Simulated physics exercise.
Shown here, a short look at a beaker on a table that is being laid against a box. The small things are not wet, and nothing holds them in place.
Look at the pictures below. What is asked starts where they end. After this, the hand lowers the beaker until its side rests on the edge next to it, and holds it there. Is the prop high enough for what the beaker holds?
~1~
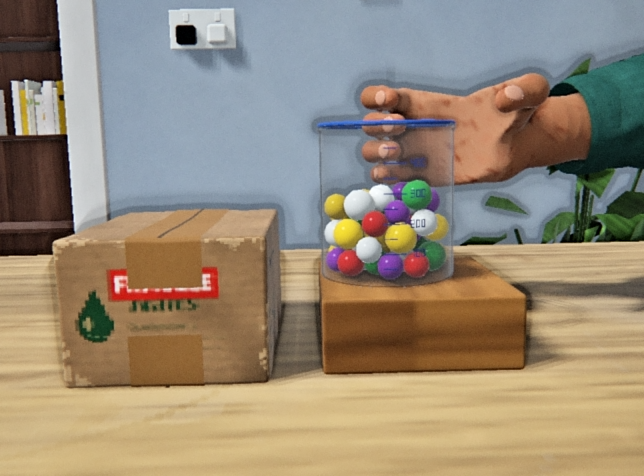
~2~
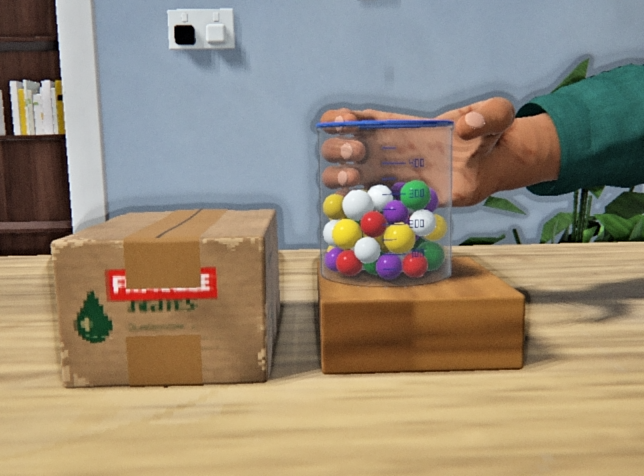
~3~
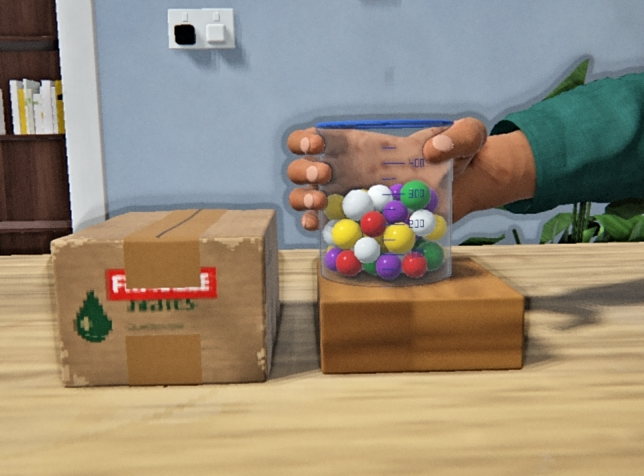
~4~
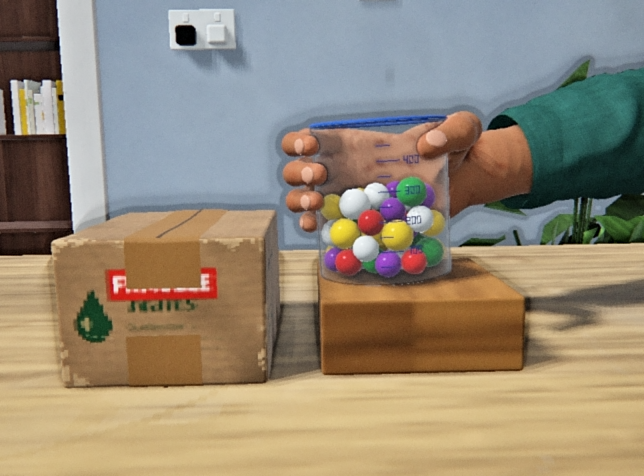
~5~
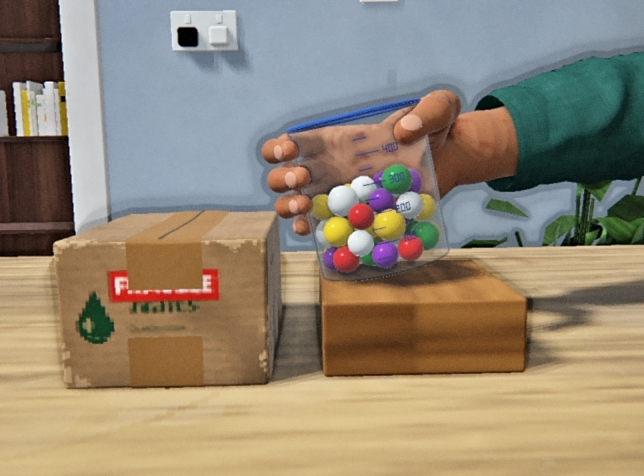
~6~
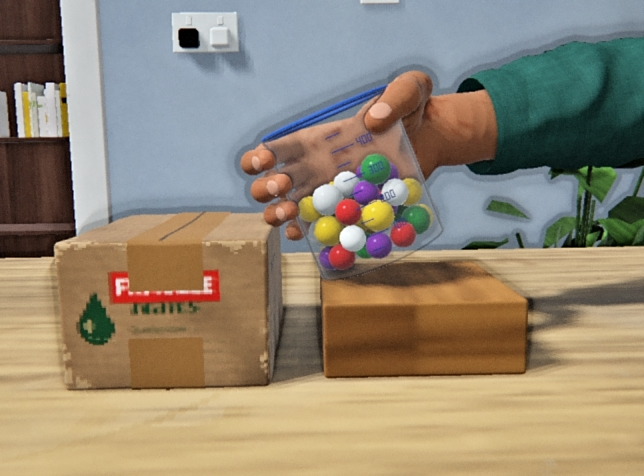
That's going to be a tidy lean with nothing lost.
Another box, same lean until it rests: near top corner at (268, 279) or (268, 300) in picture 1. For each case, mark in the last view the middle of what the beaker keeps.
First try at (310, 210), second try at (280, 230).
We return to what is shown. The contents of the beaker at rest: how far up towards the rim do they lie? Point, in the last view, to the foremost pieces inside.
Looks like they settle around (307, 189) in the last picture.
Then, 0.13 s on from there, the beaker leans 29°; everything is still inside.
Then, 0.29 s on from there, the beaker leans 36°; everything is still inside.
Then, 0.46 s on from there, the beaker rests on the box at 37°; everything is still inside.
In the end, the beaker rests on the box at 37°; everything is still inside.
